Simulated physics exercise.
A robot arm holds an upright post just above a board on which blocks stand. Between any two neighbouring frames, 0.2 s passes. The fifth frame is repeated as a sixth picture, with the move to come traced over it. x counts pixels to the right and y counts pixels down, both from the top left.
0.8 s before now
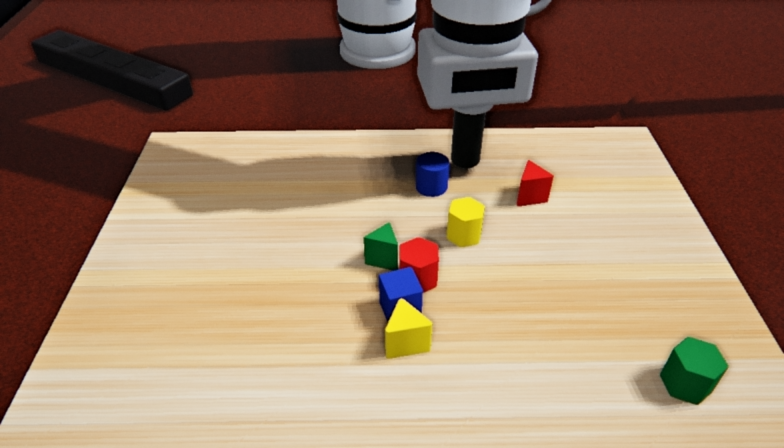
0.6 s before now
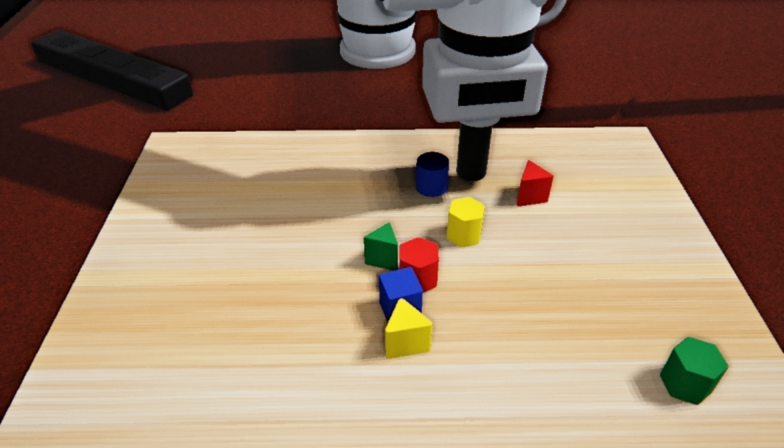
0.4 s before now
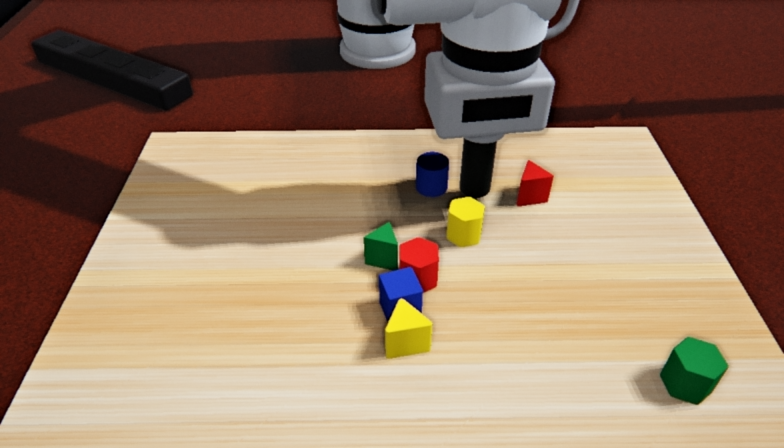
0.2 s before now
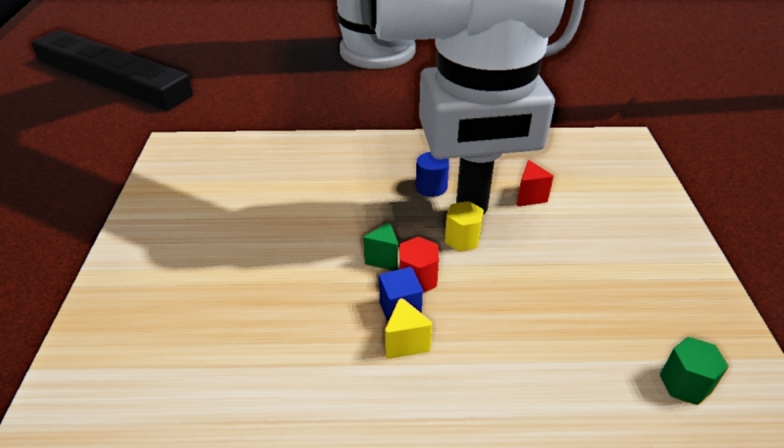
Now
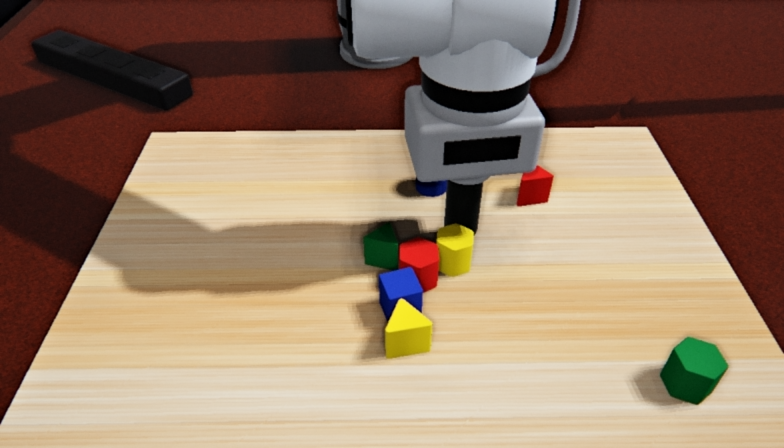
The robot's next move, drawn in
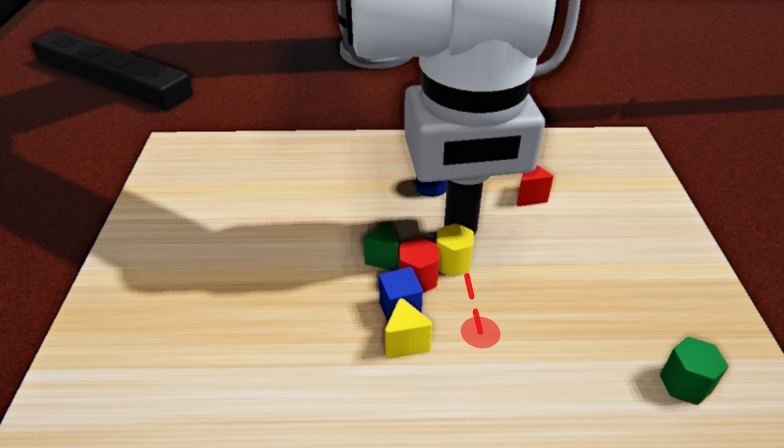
At the start, a robot arm holds a black post above the far side of a wooden board scattered with colourful blocks, near a blue cylinder. The post moves toward the viewer, reaches the yellow hexagonal block, then pushes it a short way forward and slightly left, beside the red hexagonal block.
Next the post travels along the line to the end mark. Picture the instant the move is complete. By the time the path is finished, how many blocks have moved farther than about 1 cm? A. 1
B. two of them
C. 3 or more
My answer is option A.
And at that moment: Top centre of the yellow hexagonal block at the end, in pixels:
It should be at (442, 301) by then.
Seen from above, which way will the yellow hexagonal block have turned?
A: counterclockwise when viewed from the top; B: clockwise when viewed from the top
My pick is B.
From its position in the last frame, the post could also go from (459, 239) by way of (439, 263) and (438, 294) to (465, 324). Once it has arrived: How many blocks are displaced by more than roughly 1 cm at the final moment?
A group of three or more is moved.
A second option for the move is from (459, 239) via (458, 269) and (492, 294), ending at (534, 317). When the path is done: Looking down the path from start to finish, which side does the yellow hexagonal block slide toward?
The yellow hexagonal block goes right.
Drawn move, straight from (459, 239) to (481, 332).
On the path given first. One third of the way, post at (466, 258); blue square at (396, 284), turned 15° anticlockwise; red hexagonal block at (414, 255), turned 20° clockwise; yellow hexagonal block at (454, 265), turned 20° clockwise.
Two thirds of the way, post at (473, 290); blue square at (396, 284), turned 15° anticlockwise; red hexagonal block at (414, 255), turned 20° clockwise; yellow hexagonal block at (447, 289), turned 70° clockwise.
At the end, post at (482, 323); blue square at (396, 284), turned 15° anticlockwise; yellow triangular block still; red hexagonal block at (414, 255), turned 20° clockwise; yellow hexagonal block at (442, 301), turned 115° clockwise.
